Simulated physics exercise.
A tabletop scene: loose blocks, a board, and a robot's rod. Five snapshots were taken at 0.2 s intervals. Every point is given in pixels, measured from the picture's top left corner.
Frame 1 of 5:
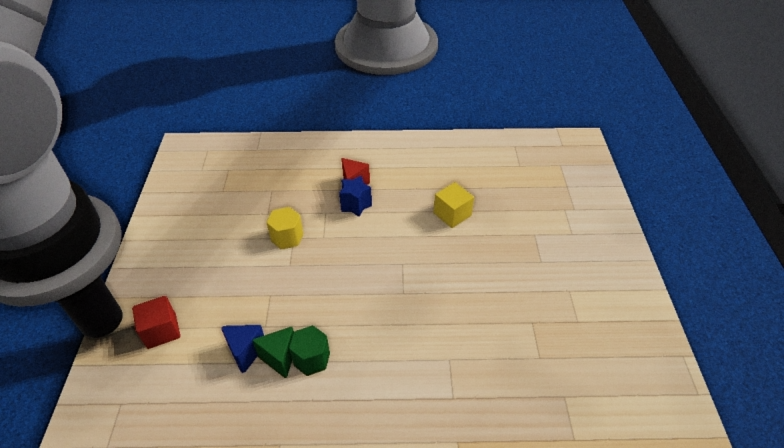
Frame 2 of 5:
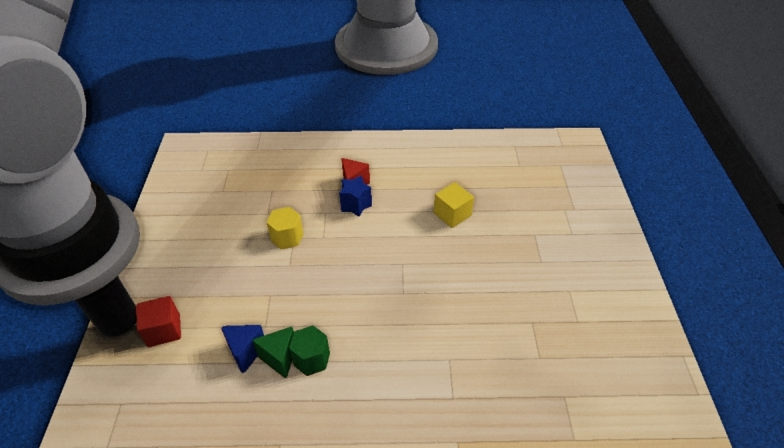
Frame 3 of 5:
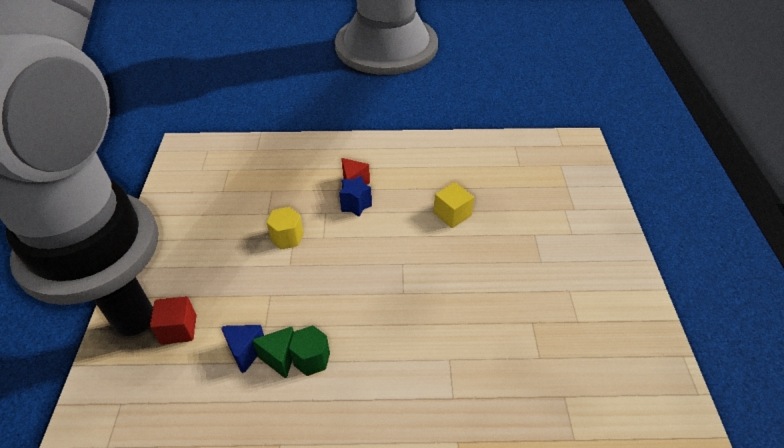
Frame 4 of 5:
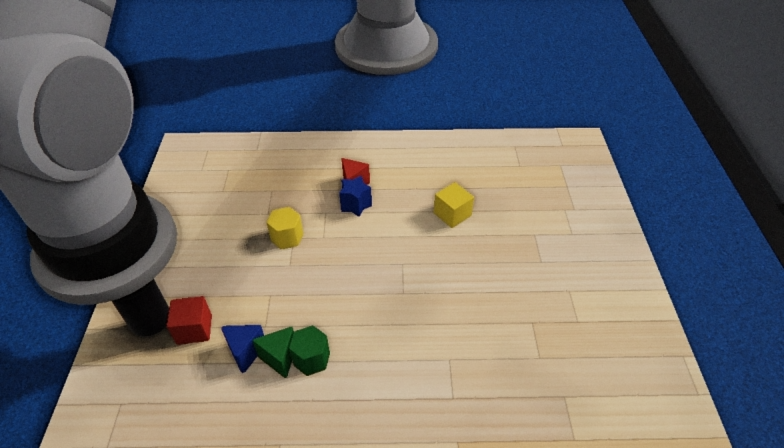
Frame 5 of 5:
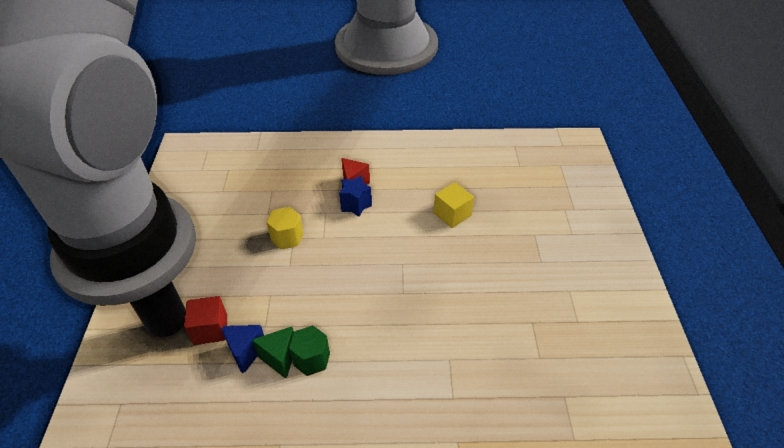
A robot's dark rod at the left edge of a wooden board moves right and meets a red block. It pushes the red block steadily rightward across the wood, closing the gap to a blue triangular block beside two green ones, while the yellow blocks and the others stay still.
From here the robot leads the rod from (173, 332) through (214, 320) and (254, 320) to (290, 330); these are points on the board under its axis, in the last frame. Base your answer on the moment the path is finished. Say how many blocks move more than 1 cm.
One gets moved.
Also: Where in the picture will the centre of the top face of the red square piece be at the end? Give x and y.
It is going to be at (323, 309).
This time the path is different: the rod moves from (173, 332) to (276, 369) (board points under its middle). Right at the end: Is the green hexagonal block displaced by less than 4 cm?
Yes, that is how it ends up.
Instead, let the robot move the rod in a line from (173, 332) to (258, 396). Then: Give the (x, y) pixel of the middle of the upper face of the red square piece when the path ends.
Top centre: (229, 308).
The first path, step by step. One third of the way, rod (210, 309); red square piece (244, 306), turned 25° clockwise.
Two thirds of the way, rod (251, 309); red square piece (285, 305), turned 20° clockwise.
At the end, rod (287, 320); red square piece (323, 309); green three-sided block in place.
